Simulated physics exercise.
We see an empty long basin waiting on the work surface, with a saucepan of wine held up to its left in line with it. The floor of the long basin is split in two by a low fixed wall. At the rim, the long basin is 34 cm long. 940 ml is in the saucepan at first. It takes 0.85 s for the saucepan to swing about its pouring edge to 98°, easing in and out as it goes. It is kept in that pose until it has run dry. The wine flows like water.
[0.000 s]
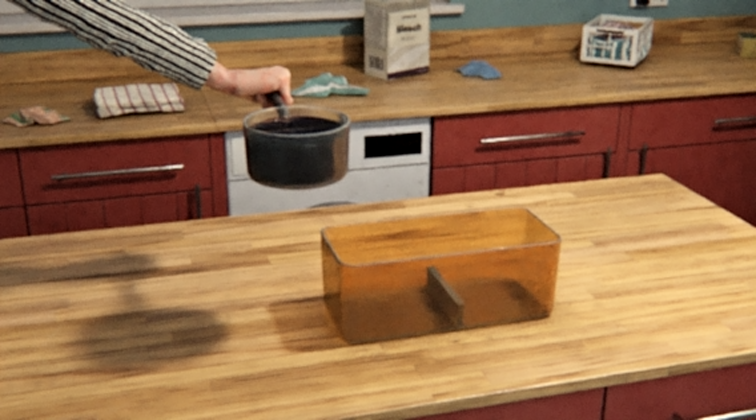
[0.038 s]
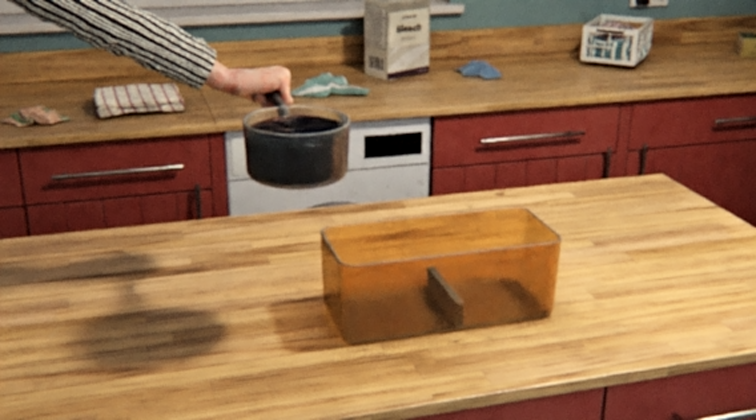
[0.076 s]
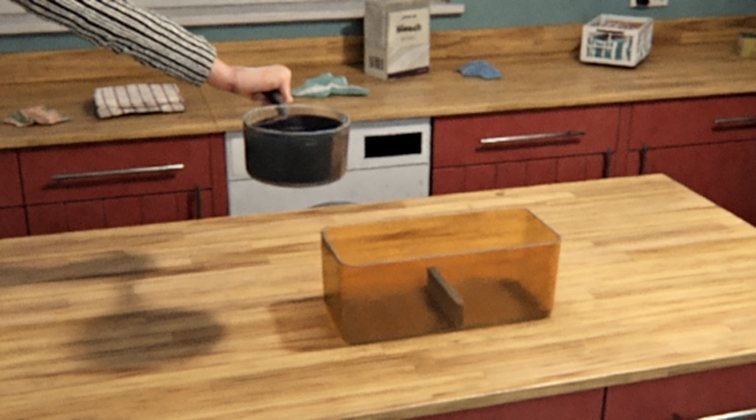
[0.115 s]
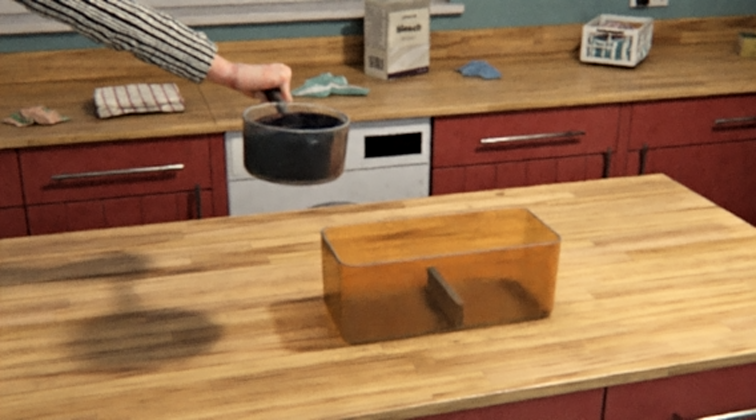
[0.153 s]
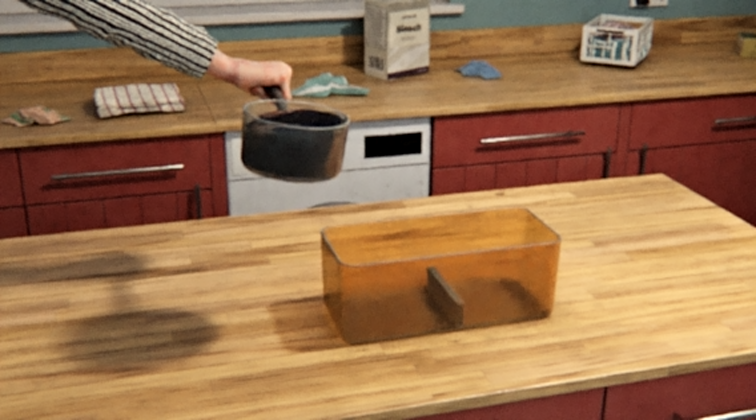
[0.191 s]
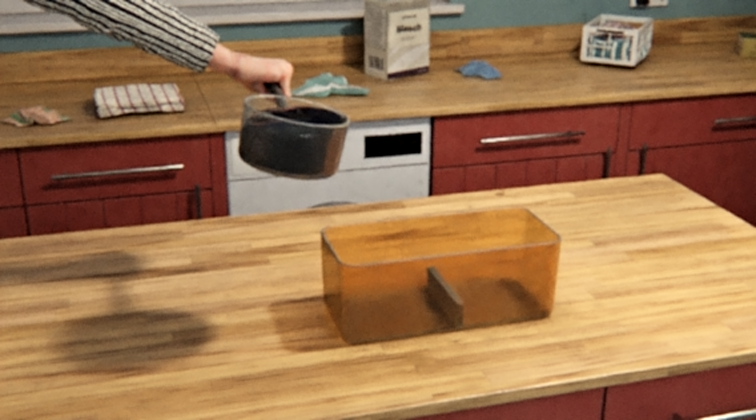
A glass saucepan of dark liquid, gripped by a hand in a striped sleeve at upper left, hangs level at first, then slowly tilts slightly to the right. An empty, see-through orange basin with a low divider sits to its right on a wooden worktop. The unmoving camera looks slightly down across a kitchen with red cabinets, cloths and a carton on the back counter.
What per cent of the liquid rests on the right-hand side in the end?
44 percent.
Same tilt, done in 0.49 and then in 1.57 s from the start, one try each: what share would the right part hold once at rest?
Try 1: 45 %; try 2: 20 %.
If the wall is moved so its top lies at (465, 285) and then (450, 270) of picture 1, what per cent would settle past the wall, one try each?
20 then 25 %.
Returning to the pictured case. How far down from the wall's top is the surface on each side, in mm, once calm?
Left about 18 mm, while the right is about 18 mm.
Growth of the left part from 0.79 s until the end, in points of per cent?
Near 28 percent, more or less.
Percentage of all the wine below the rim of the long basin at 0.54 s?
About 2%.
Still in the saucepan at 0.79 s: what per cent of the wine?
Near 12 in a hundred.
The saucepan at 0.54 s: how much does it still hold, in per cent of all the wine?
Near 66 in a hundred.
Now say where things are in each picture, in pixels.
In the first picture, it leans 0°; its right rim is at (347, 118); the wine meets the walls at (246, 133) and (344, 125); the long basin's rim runs from (330, 248) to (543, 224); the wall's top is at (445, 285).
In the second picture, it leans 0°; its right rim is at (347, 118); the wine meets the walls at (246, 133) and (344, 125).
In the third picture, it leans 2°; its right rim is at (347, 118); the wine meets the walls at (246, 132) and (344, 123).
In the fourth picture, it leans 4°; its right rim is at (347, 118); the wine meets the walls at (245, 130) and (344, 121).
In the fifth picture, it leans 8°; its right rim is at (347, 118); the wine meets the walls at (244, 127) and (344, 118).
In the sixth picture, it leans 12°; its right rim is at (347, 118); the wine meets the walls at (243, 123) and (344, 115).
After 0.54 s the tilt is 69° and 65 per cent is still to pour, 2 is left of the wall and 0 right of it.
After 0.79 s the tilt is 97° and 12 per cent is still to pour, 25 is left of the wall and 23 right of it.
After 1.06 s the tilt is 98° and 2 per cent is still to pour, 47 is left of the wall and 43 right of it.
After 1.35 s the tilt is 98° and 0 per cent is still to pour, 53 is left of the wall and 43 right of it.
In the end 54 per cent lies left of the wall, 44 right of it and 3 outside.
